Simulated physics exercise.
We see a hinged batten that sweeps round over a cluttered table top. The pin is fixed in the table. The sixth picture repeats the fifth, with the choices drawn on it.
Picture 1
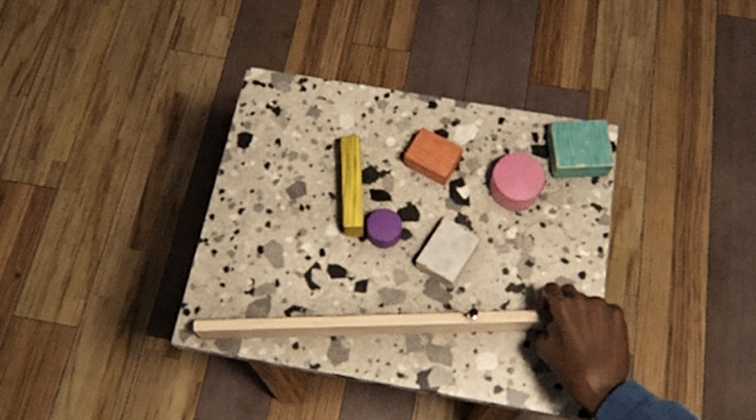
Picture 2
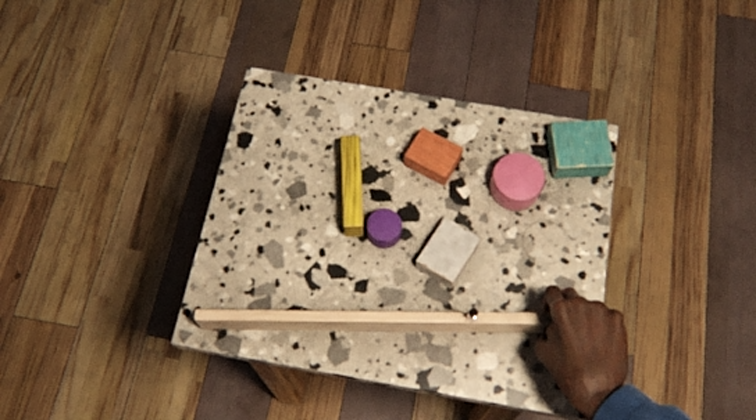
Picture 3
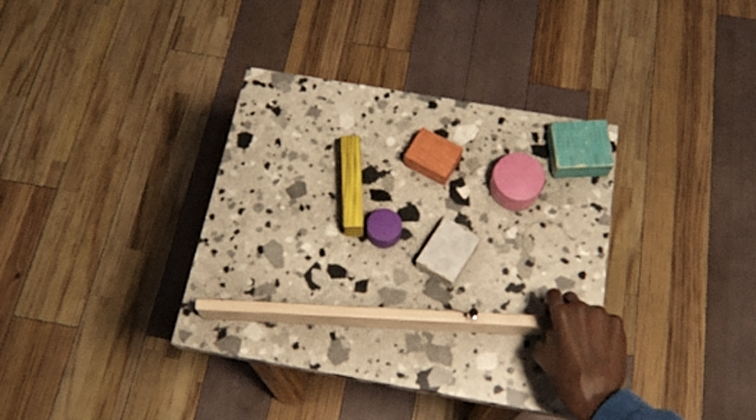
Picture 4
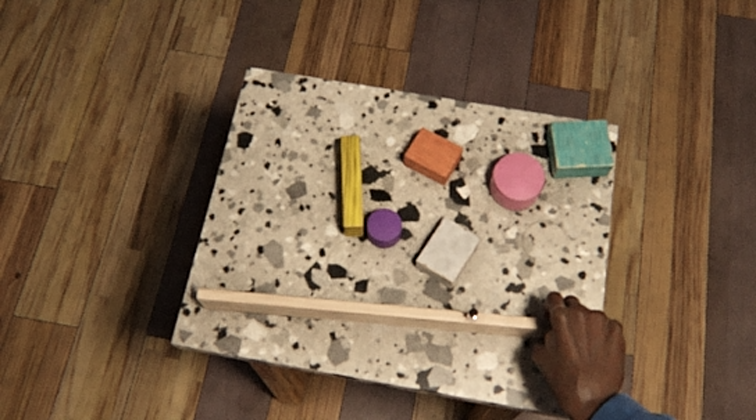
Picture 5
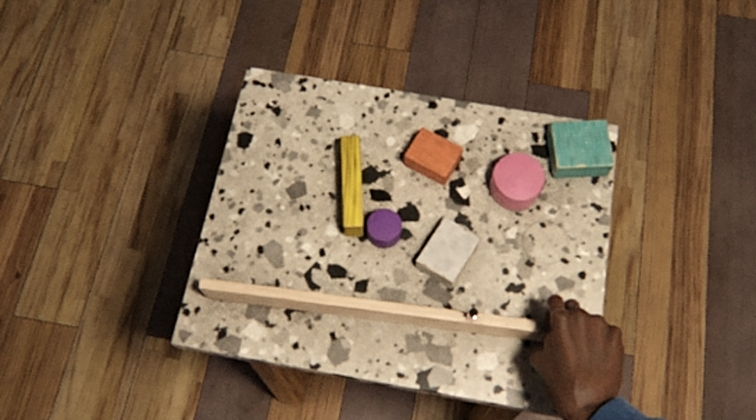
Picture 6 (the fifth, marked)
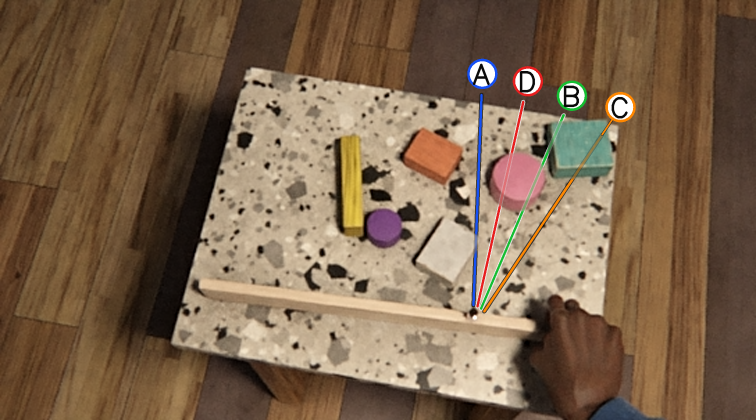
On a speckled table top scattered with colourful blocks and round pieces, a hand held the right end of a long wooden stick while its left end swung slowly a little way up toward them.
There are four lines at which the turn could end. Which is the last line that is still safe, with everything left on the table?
The farthest safe stop is D.
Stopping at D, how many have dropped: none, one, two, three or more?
The count is none.
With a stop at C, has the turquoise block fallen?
By then, yes.
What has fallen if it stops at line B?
The turquoise block.
On the marked copy, A at (478, 194); B at (525, 208); C at (545, 219); D at (501, 199).
Following D. Soon after the start, arm (367, 226); yellow stick (357, 174); purple tin (393, 226).
Later, arm (438, 188); yellow stick (438, 142); orange block (479, 152).
In the end, arm (500, 190); turquoise block (602, 156); orange block (554, 146); nothing has fallen.
As for the rest, A is safe but short; B drops the turquoise block; C drops the orange block and turquoise block.
